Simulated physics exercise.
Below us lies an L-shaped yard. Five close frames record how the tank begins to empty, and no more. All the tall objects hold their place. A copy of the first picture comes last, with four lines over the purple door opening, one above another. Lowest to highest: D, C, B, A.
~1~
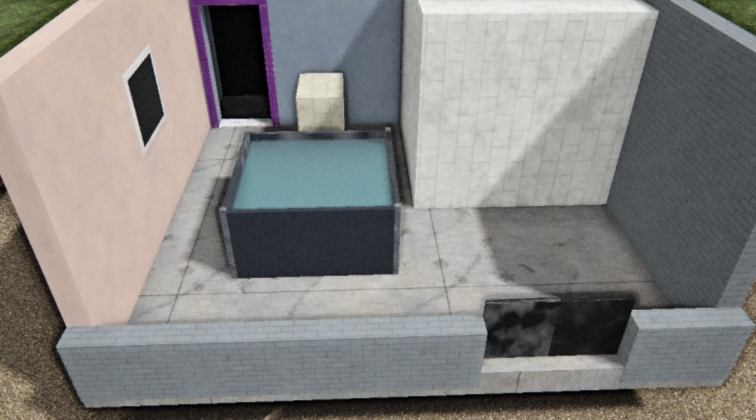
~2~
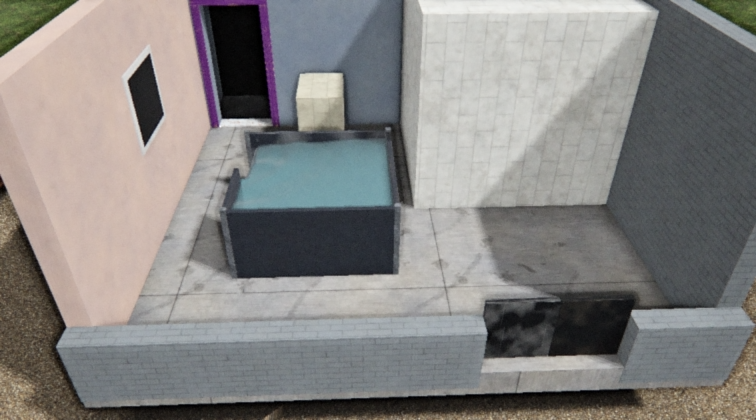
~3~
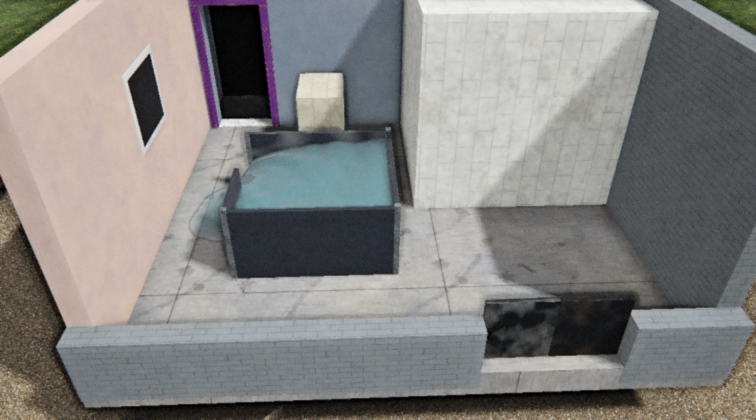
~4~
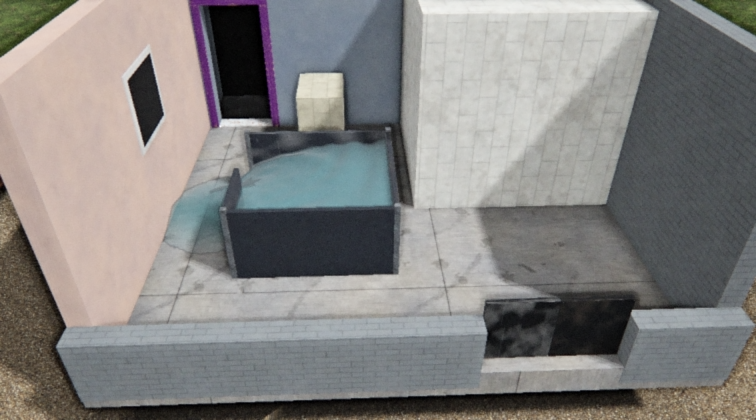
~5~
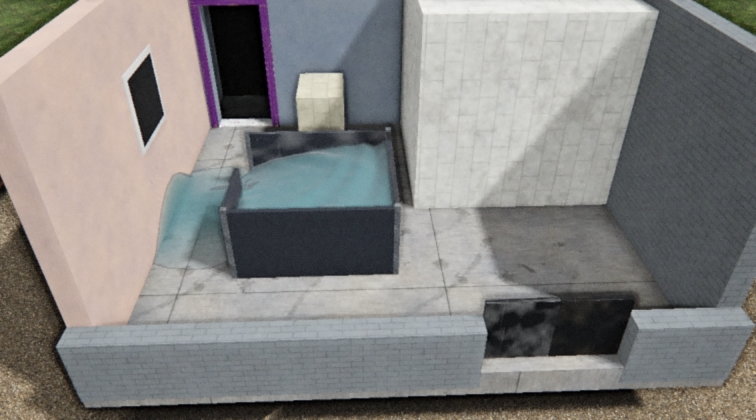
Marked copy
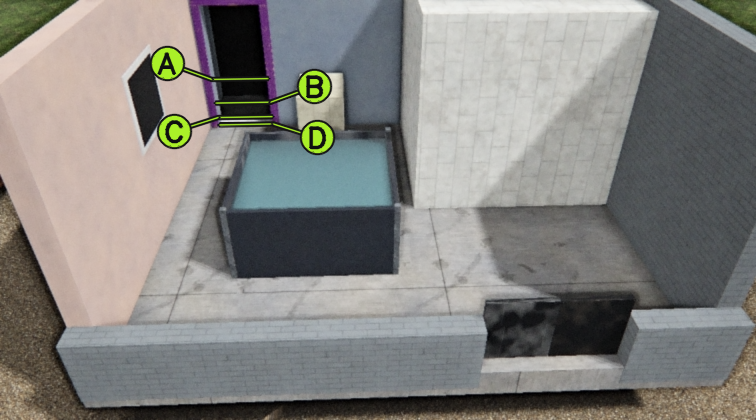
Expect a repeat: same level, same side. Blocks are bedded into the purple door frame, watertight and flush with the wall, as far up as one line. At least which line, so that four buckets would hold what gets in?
It is B.
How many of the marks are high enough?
Two.
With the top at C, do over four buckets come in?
Yes.
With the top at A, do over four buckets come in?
No, that is safe.
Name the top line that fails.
That would be C.
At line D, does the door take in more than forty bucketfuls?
Yes, clearly.
On the marked copy, A at (239, 79); B at (243, 102); C at (245, 117); D at (246, 124); from the bottom up D, C, B, A.
Choosing A, nothing gets over.
Choosing B, a splash gets over, under a bucket.
Choosing C, dozens of bucketfuls pour in.
Choosing D, dozens of bucketfuls pour in.
